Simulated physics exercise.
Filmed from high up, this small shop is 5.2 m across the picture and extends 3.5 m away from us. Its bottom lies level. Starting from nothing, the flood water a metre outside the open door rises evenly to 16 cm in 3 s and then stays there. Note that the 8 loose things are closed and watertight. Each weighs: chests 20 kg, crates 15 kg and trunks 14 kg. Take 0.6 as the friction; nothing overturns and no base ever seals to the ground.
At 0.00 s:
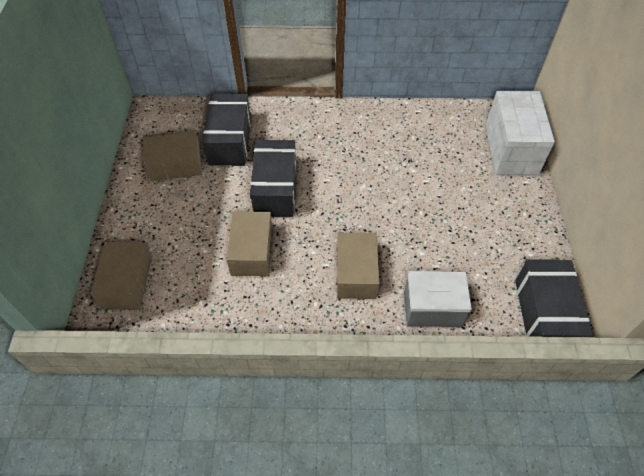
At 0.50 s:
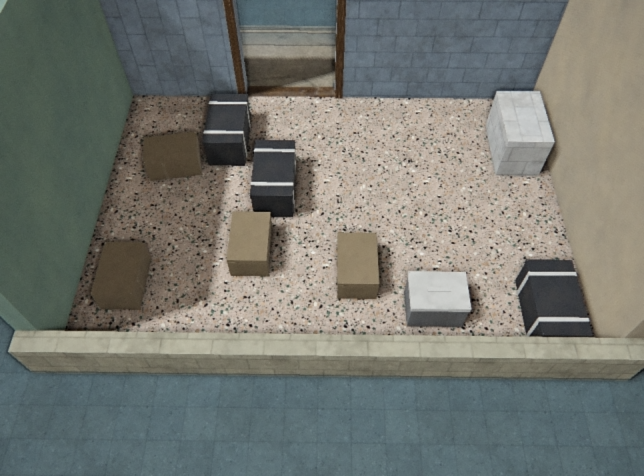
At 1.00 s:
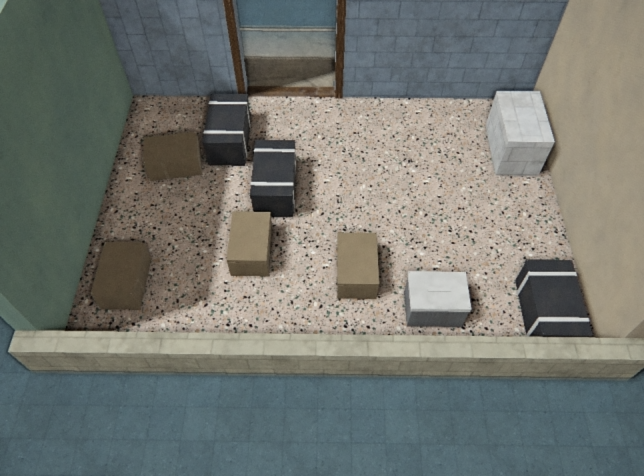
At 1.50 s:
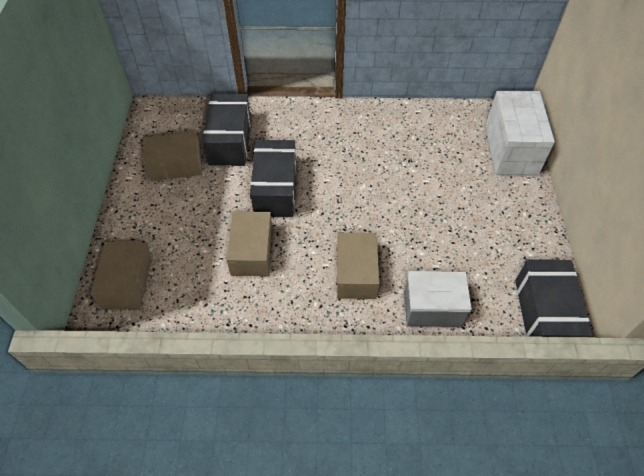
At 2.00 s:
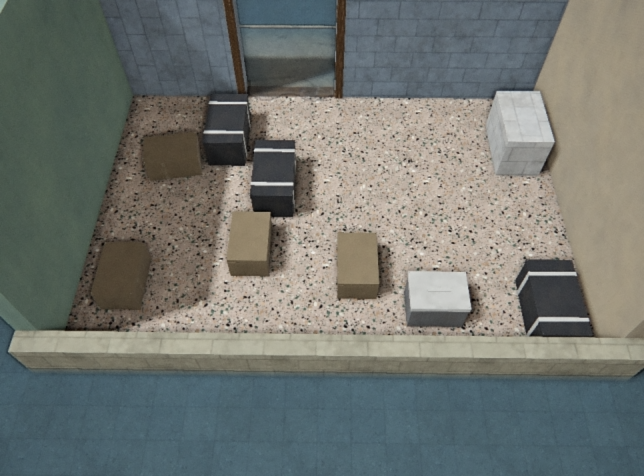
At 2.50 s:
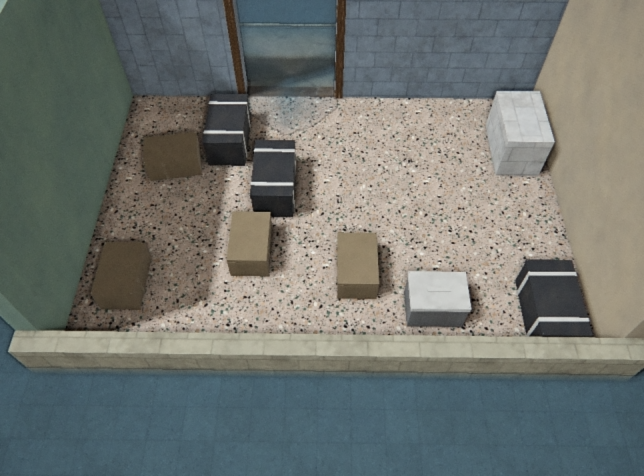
At the start, brown, white and dark, pale-banded boxes sit on the speckled floor of a small walled room, seen from above. The tiled ground outside turns a deeper blue, and bluish water gradually covers the doorway at the back. Finally, a small patch spreads just inside, while the boxes stay still.
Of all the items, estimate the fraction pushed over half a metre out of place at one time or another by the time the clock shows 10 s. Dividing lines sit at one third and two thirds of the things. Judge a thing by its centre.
The fraction shifted will be in the bottom third.
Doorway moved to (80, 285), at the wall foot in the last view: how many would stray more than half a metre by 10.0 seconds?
That would give 4.
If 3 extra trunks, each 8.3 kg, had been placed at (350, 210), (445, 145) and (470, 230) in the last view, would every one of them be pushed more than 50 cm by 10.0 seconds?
In order: Above the mark, below the mark, above the mark.
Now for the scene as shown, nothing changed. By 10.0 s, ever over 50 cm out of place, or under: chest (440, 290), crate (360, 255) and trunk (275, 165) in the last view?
Same order as the question: Smaller, smaller, greater.
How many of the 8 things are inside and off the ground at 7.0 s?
That would be 0 of them.
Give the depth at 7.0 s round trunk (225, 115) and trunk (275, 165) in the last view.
3 and 5 cm.
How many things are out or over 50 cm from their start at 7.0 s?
By that time the total stands at 0.
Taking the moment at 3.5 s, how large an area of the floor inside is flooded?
Roughly 2.0 m2 of it is wet.
After 3.5 s 0 of 8 are over 50 cm from their spots; 0 afloat.
After 4.5 s 0 of 8 are over 50 cm from their spots; 0 afloat.
After 7.0 s 0 of 8 are over 50 cm from their spots; 0 afloat.
After 10.0 s 1 of 8 are over 50 cm from their spots, and 1 have been at some point; 5 afloat.
